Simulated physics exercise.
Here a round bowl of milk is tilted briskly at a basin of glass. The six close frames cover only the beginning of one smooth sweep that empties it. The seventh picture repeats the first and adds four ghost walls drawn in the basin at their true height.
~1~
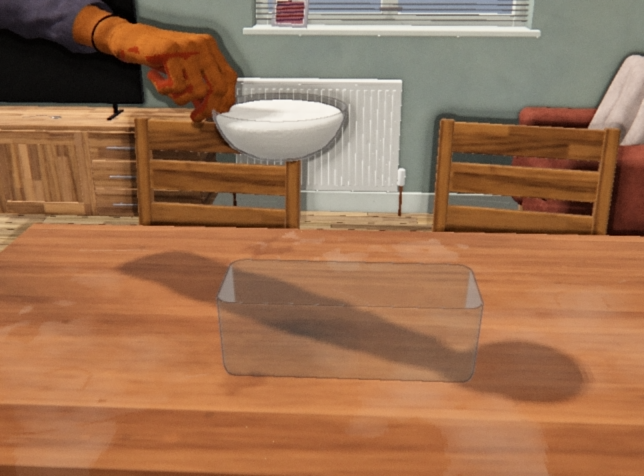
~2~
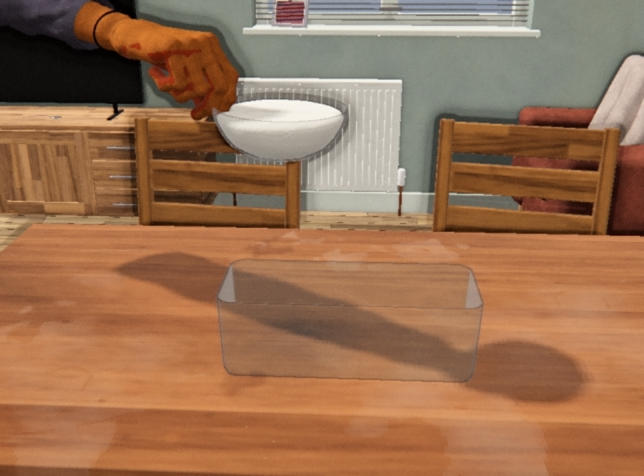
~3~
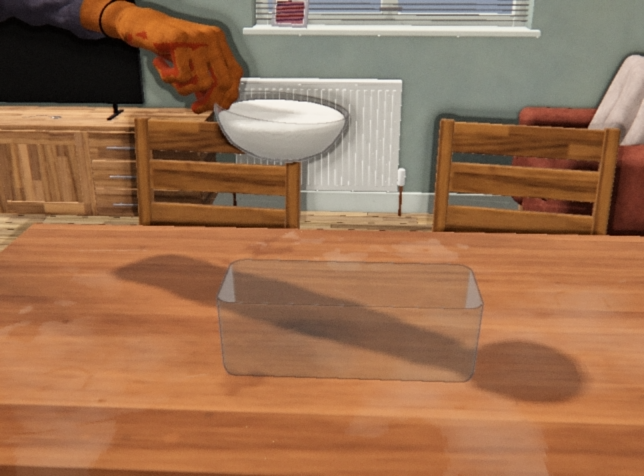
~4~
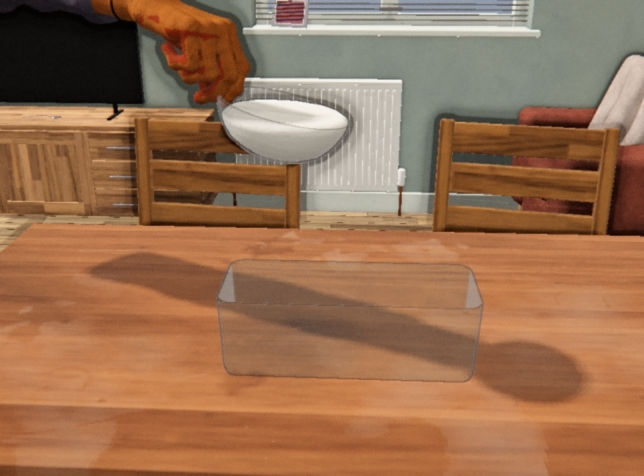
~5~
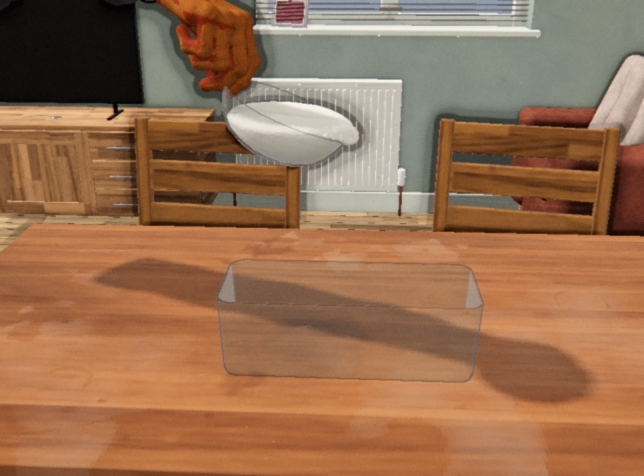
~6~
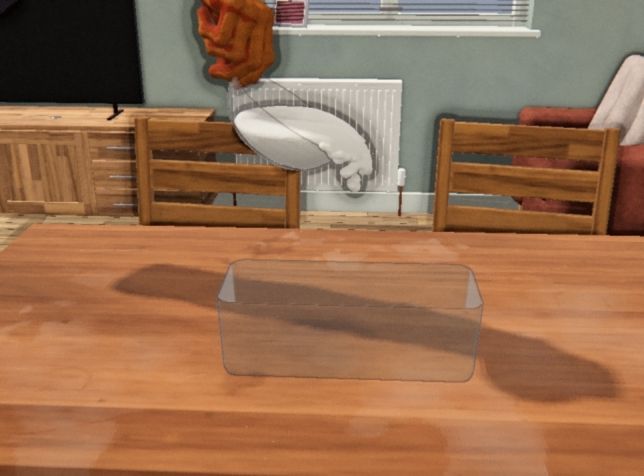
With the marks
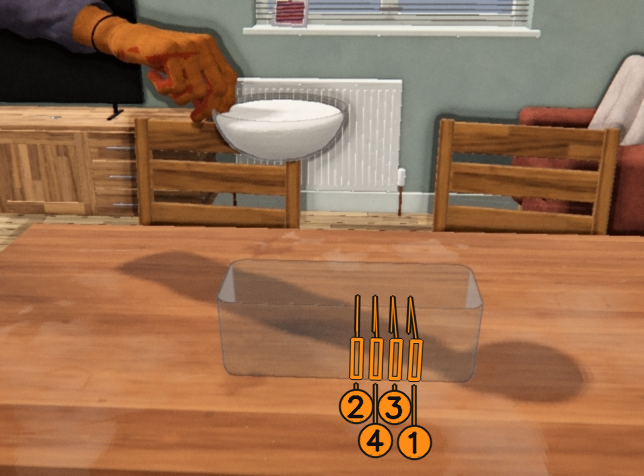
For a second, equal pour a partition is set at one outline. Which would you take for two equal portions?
Take 3.
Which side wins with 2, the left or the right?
The right side.
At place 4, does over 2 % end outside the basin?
Yes, it does.
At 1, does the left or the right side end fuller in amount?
The left side.
On the marked copy, 1 at (414, 386); 2 at (356, 384); 3 at (394, 385); 4 at (375, 384).
Choosing 1, about 72 % ends left of the wall and 21 % right of it; 8 % is lost outside.
Choosing 2, about 15 % ends left of the wall and 79 % right of it; 6 % is lost outside.
Choosing 3, about 48 % ends left of the wall and 45 % right of it; 7 % is lost outside.
Choosing 4, about 27 % ends left of the wall and 67 % right of it; 6 % is lost outside.
